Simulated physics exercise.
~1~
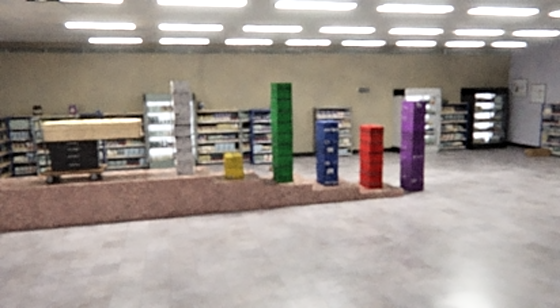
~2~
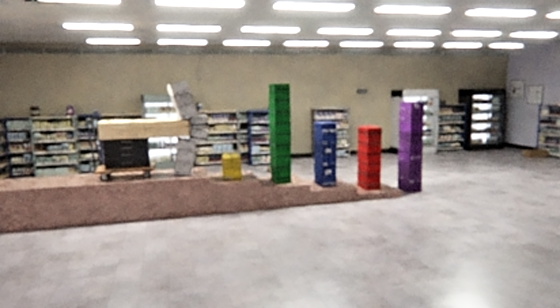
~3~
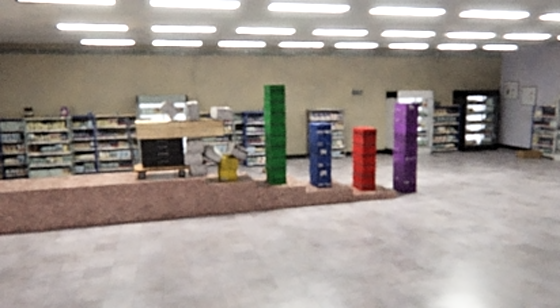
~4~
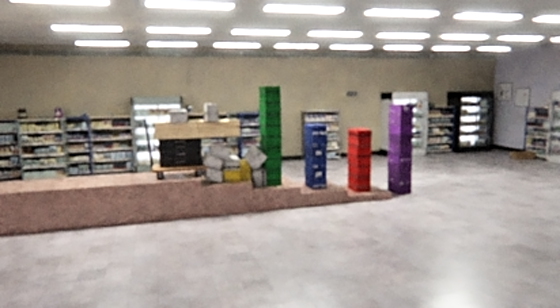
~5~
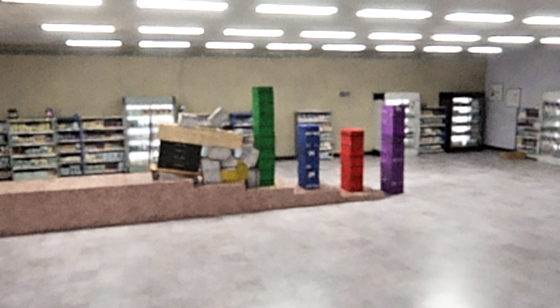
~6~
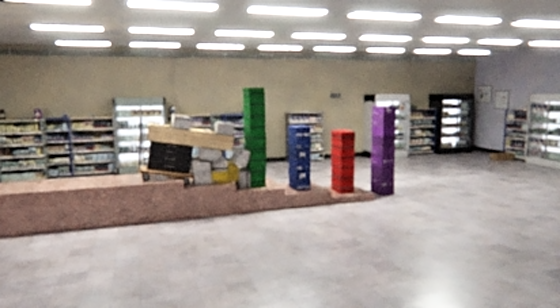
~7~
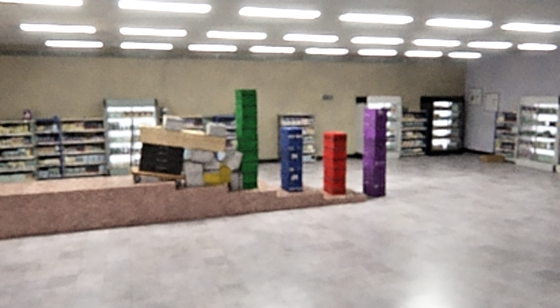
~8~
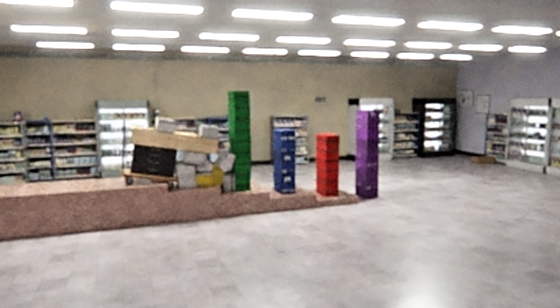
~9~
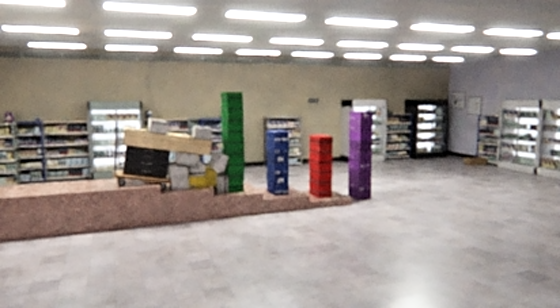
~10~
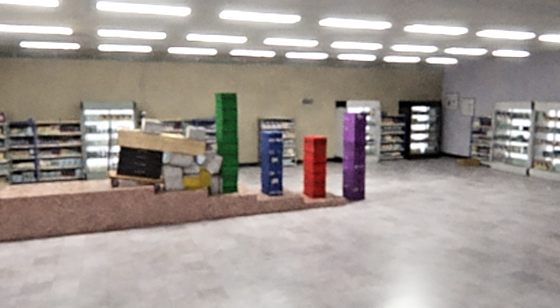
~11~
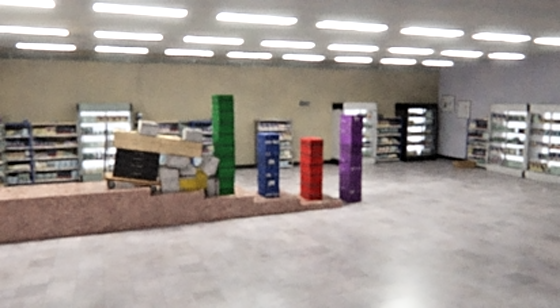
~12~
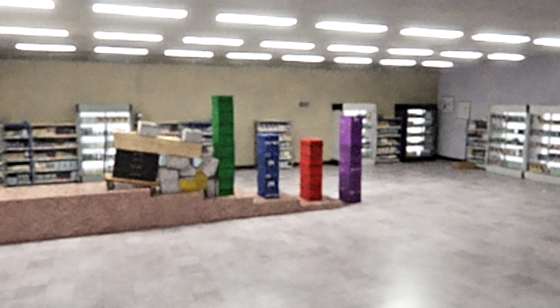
In a large shop-like hall lined with shelves, a trolley rolls right into a tall pale stack, which collapses around it and tips the low yellow pile's top carton onto its side; the green, blue, red and purple columns stay standing as the view pans slightly right.
